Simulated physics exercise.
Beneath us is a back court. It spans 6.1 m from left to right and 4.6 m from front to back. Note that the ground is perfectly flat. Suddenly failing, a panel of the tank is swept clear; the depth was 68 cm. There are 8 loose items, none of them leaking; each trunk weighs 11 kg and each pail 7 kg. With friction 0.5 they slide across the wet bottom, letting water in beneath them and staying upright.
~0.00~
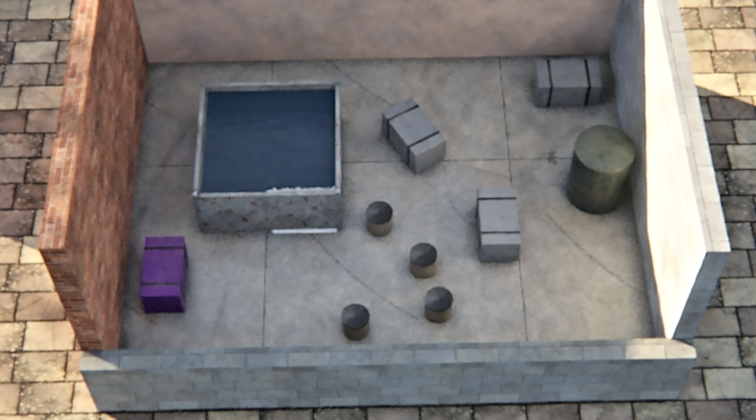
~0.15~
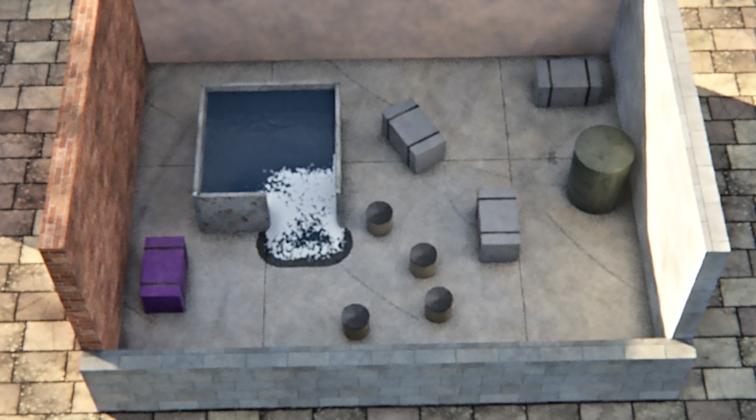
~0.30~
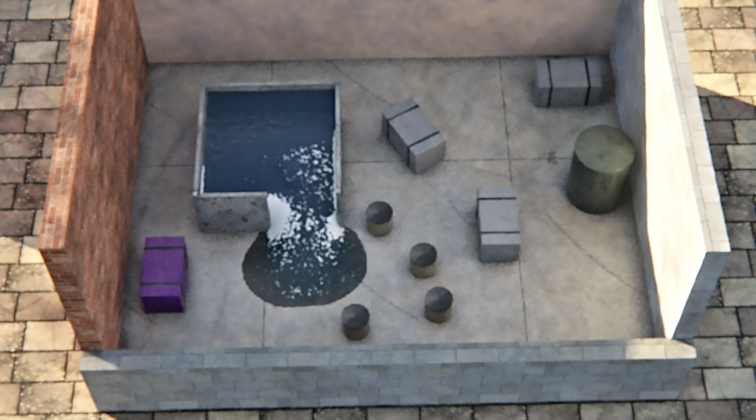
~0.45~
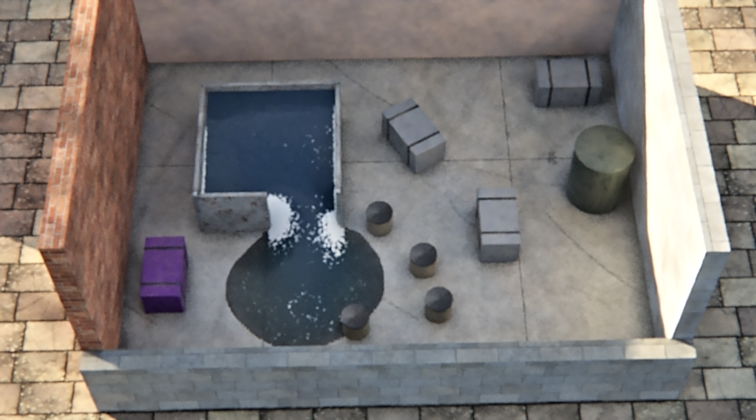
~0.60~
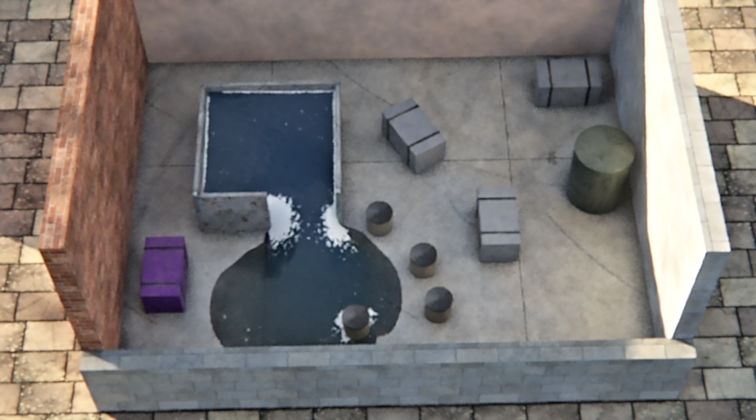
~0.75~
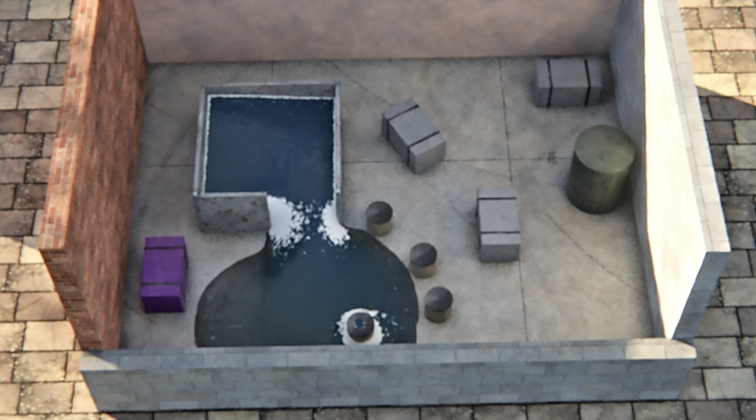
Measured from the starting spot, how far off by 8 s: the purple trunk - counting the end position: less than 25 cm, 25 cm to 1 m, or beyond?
The way I see it, it gets displaced a short stretch.
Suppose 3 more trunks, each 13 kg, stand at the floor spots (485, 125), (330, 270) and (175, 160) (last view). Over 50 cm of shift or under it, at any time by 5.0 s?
First inside the limit, then outside the limit, then outside the limit.
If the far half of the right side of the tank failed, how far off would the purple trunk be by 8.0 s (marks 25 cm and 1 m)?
The purple trunk remains in place.
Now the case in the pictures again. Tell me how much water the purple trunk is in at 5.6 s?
Depth approx. 5 cm.
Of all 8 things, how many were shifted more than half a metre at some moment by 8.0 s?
By my tally, 4.
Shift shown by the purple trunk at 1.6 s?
It is about 0 cm out of place by then.
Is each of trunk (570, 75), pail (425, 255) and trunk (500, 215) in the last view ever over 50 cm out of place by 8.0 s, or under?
First one stayed inside, second one stayed inside, third one went too far.
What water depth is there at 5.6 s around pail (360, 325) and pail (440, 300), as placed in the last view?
14 and 5 cm.
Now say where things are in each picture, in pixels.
The first picture shows the purple trunk at (162, 266) rests on the ground; water covers 2.4 m2; 0 of 8 have shifted.
The second picture shows the purple trunk at (162, 266) rests on the ground; water covers 2.9 m2; 0 of 8 have shifted.
The third picture shows the purple trunk at (162, 266), on the bottom; 3.7 m2 under water; 0 of 8 have shifted.
The fourth picture shows the purple trunk at (162, 266) rests on the ground; water covers 4.6 m2; 0 of 8 have shifted.
The fifth picture shows the purple trunk at (162, 266) rests on the ground; 5.6 m2 under water; 0 of 8 have shifted.
The sixth picture shows the purple trunk at (162, 266), on the bottom; 6.3 m2 under water; 1 of 8 have shifted.
After 1.6 s the purple trunk is near (162, 266), 0.0 m from its start, aground; 1 afloat.
After 3.6 s the purple trunk is near (231, 245), 0.8 m from its start, aground; 2 afloat.
After 5.6 s the purple trunk is near (238, 291), 1.0 m from its start, afloat; 3 afloat.
After 8.0 s the purple trunk is near (197, 253), 0.4 m from its start, afloat; 4 afloat.
